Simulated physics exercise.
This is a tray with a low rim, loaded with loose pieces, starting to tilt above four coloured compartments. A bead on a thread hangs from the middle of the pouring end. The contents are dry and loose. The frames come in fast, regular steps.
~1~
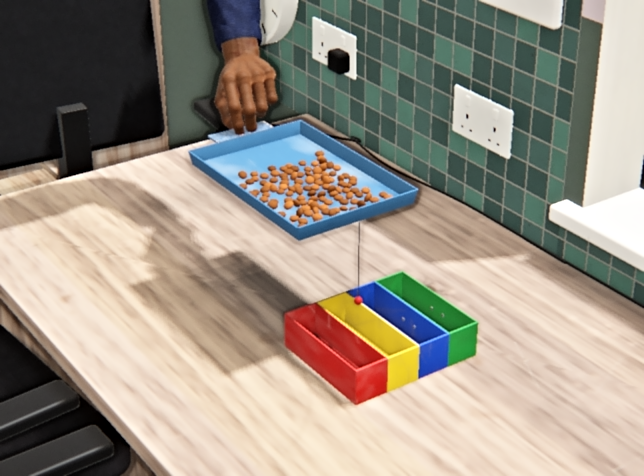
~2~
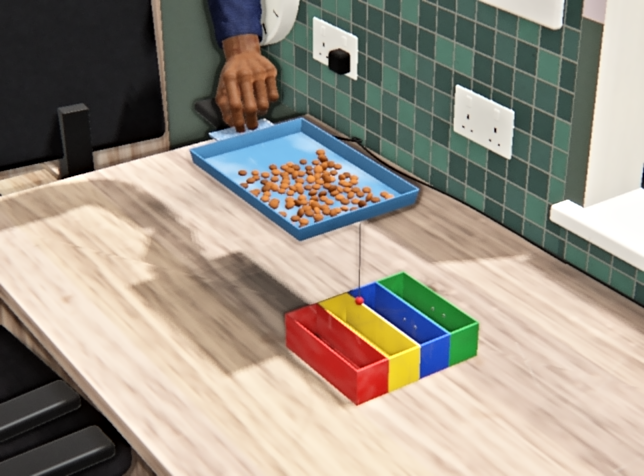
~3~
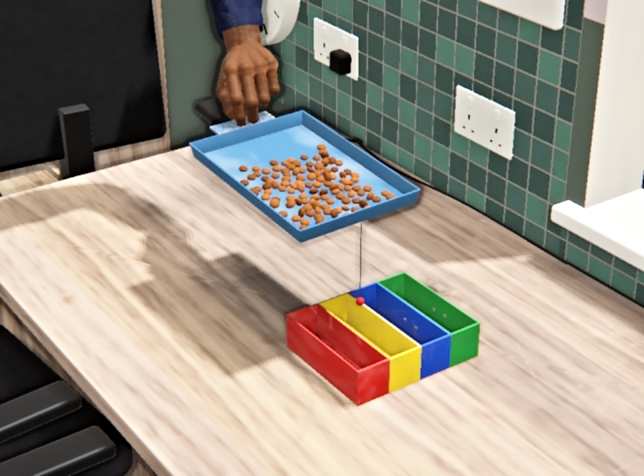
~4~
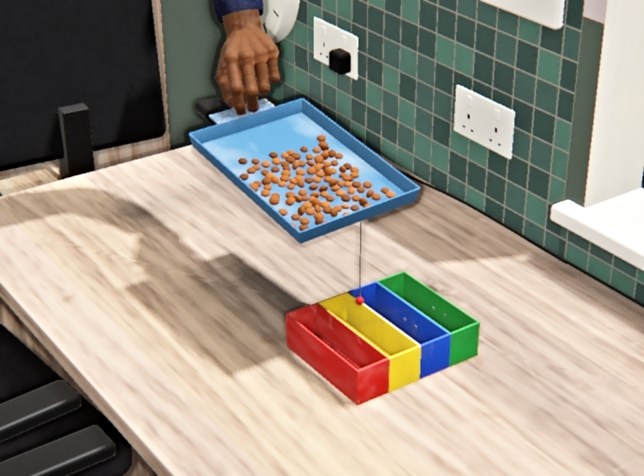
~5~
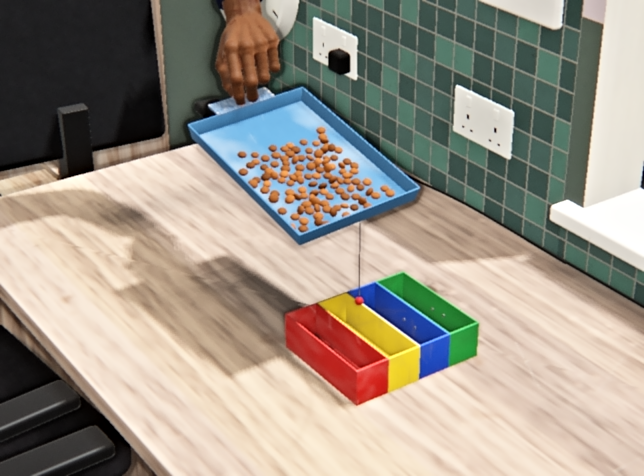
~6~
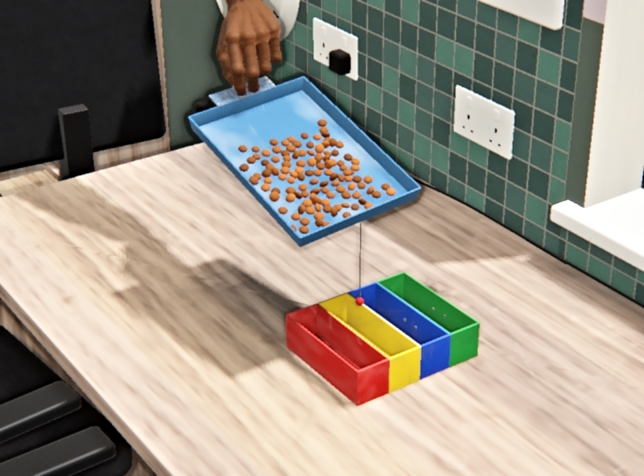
A hand gradually raising the back of a blue tray of small brown pieces above red, yellow, blue and green compartments.
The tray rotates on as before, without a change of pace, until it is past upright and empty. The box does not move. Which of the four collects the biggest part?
The red one ends fullest.
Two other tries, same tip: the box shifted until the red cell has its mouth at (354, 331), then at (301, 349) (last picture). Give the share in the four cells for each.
Near 30 % and 100 %.
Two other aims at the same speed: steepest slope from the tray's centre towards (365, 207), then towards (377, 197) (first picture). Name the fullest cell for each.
The first try: The green cell. The second: Green.
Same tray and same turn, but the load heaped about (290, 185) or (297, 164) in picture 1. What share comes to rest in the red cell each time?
Near 40 % and 40 %.
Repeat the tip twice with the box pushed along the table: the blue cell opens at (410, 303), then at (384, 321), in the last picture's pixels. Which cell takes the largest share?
The first try: That red cell. The second: The red cell.
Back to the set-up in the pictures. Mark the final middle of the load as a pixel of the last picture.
Near (344, 372).
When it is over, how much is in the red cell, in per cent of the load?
Some 50 per cent.
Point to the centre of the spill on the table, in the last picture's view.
Near (310, 397).
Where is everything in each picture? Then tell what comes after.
Corners of the pouring end at (299, 226) and (414, 189), level; middle of the load at (307, 188), bits of dog kibble; bead on its thread at (358, 301); red cell at (372, 378); yellow cell at (403, 365); blue cell at (433, 353); green cell at (463, 341), in the first picture.
Corners of the pouring end at (300, 227) and (415, 189), level; middle of the load at (308, 188), in the second picture.
Corners of the pouring end at (301, 229) and (416, 189), tipped barely, lowest at the left corner; middle of the load at (309, 185), in the third picture.
Corners of the pouring end at (301, 230) and (416, 188), tipped a little, lowest at the left corner; middle of the load at (309, 180), in the fourth picture.
Corners of the pouring end at (300, 232) and (416, 187), tipped a little, lowest at the left corner; middle of the load at (308, 177), in the fifth picture.
Corners of the pouring end at (301, 235) and (417, 187), tipped clearly, lowest at the left corner; middle of the load at (309, 173); red cell at (373, 379); yellow cell at (404, 366); blue cell at (435, 354); green cell at (464, 342), in the sixth picture.
Soon, tray tipped steeply; nearly all on the tray; a stray few falling or outside the box.
A while on, tray tipped past a quarter turn; about a quarter on the tray; about a third in the red cell; a stray few in the yellow cell; about a third falling or outside the box.
Towards the end, tray tipped past a quarter turn; about half in the red cell; about a quarter in the yellow cell; a stray few in the blue cell; about a quarter falling or outside the box.
Finally, tray tipped past a quarter turn; about half in the red cell; about a quarter in the yellow cell; a stray few in the blue cell; none in the green cell; about a quarter outside the box.
